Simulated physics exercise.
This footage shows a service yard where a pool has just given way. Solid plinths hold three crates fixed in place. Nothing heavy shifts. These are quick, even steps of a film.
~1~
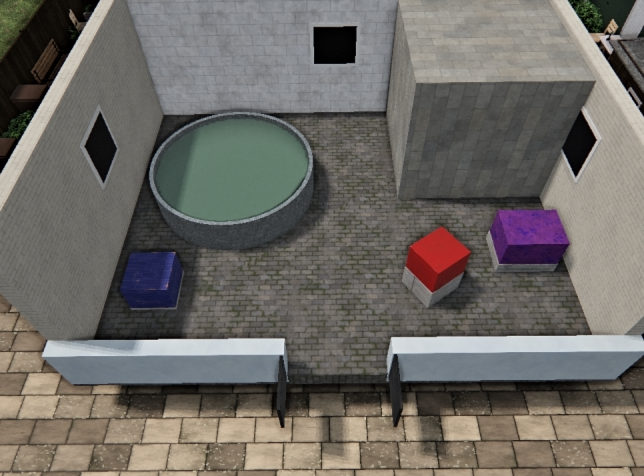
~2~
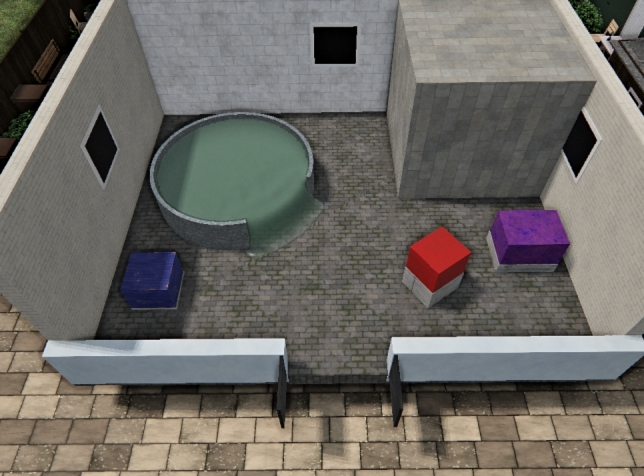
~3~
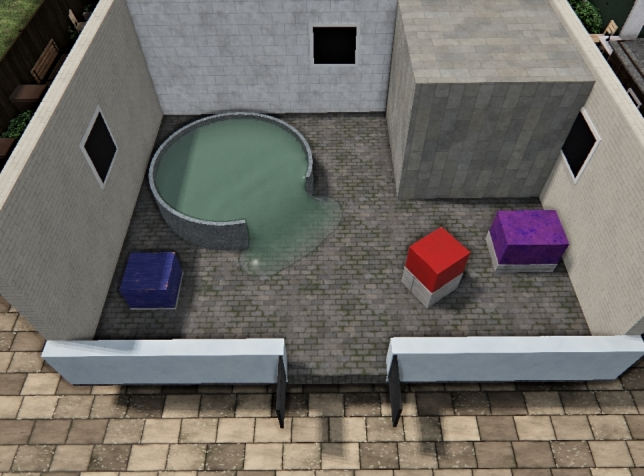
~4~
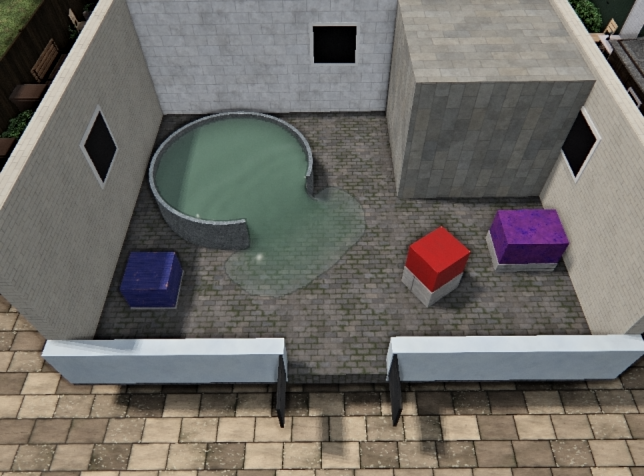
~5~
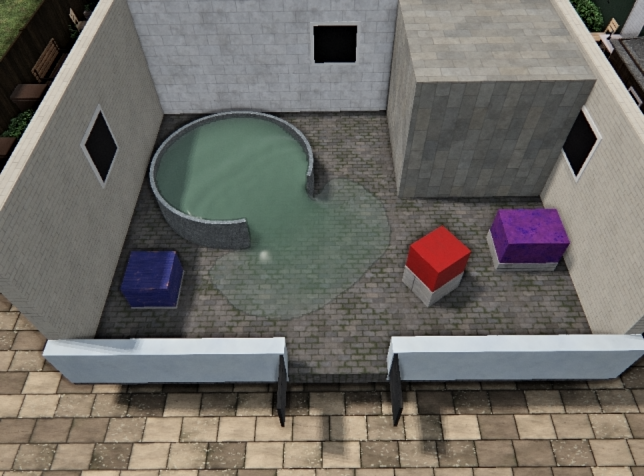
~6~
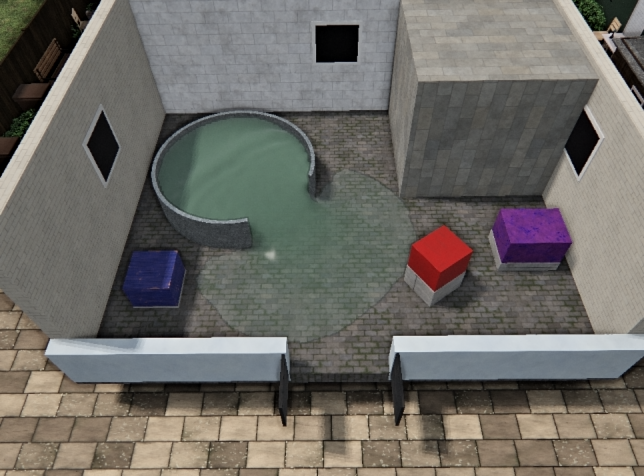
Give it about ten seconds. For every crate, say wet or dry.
My prediction: Blue crate: Not safe. Red crate: Safe. Purple crate: Not safe.
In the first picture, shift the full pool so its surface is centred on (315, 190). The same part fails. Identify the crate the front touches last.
Last of all, it's the blue crate.
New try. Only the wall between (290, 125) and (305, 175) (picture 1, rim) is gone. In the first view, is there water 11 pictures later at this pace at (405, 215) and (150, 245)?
First spot swamped, second spot unflooded.
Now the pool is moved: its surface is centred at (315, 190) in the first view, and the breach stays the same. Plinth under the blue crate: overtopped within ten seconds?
Blue crate: Flooded.
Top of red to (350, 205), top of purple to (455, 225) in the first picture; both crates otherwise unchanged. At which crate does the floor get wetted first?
The red one is first.
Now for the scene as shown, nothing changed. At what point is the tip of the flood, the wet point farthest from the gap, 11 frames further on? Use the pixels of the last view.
My guess would be about (597, 355).
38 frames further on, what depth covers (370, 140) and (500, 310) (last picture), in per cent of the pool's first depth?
I reckon it's around 0 and then 20 in a hundred.
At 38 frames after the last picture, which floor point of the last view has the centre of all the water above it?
The water's centre sits above (347, 239).
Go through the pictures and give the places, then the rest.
In the first frame, still water in the round tank at (233, 166).
In the second frame, the front is at (318, 203), out from the gap at (286, 222).
In the third frame, the front is at (333, 202), out from the gap at (286, 223).
In the fourth frame, water pours out at (286, 223) and has run to (254, 290).
In the fifth frame, water pours out at (287, 222) and has run to (289, 314).
In the sixth frame, water pours out at (288, 222) and has run to a hidden place.
A moment on, water covers 40 % of the floor; the blue crate water round its plinth, the red crate water round its plinth, the purple crate water round its plinth.
Next, water covers 50 % of the floor; the blue crate water round its plinth, the red crate water round its plinth, the purple crate water round its plinth.
Then, water covers 60 % of the floor; the blue crate water round its plinth, the red crate water round its plinth, the purple crate water round its plinth.
Later, water covers 70 % of the floor; the blue crate water round its plinth, the red crate water round its plinth, the purple crate water round its plinth.
In the end, water covers 95 % of the floor; the blue crate was topped, the red crate stayed above the water, the purple crate was topped.
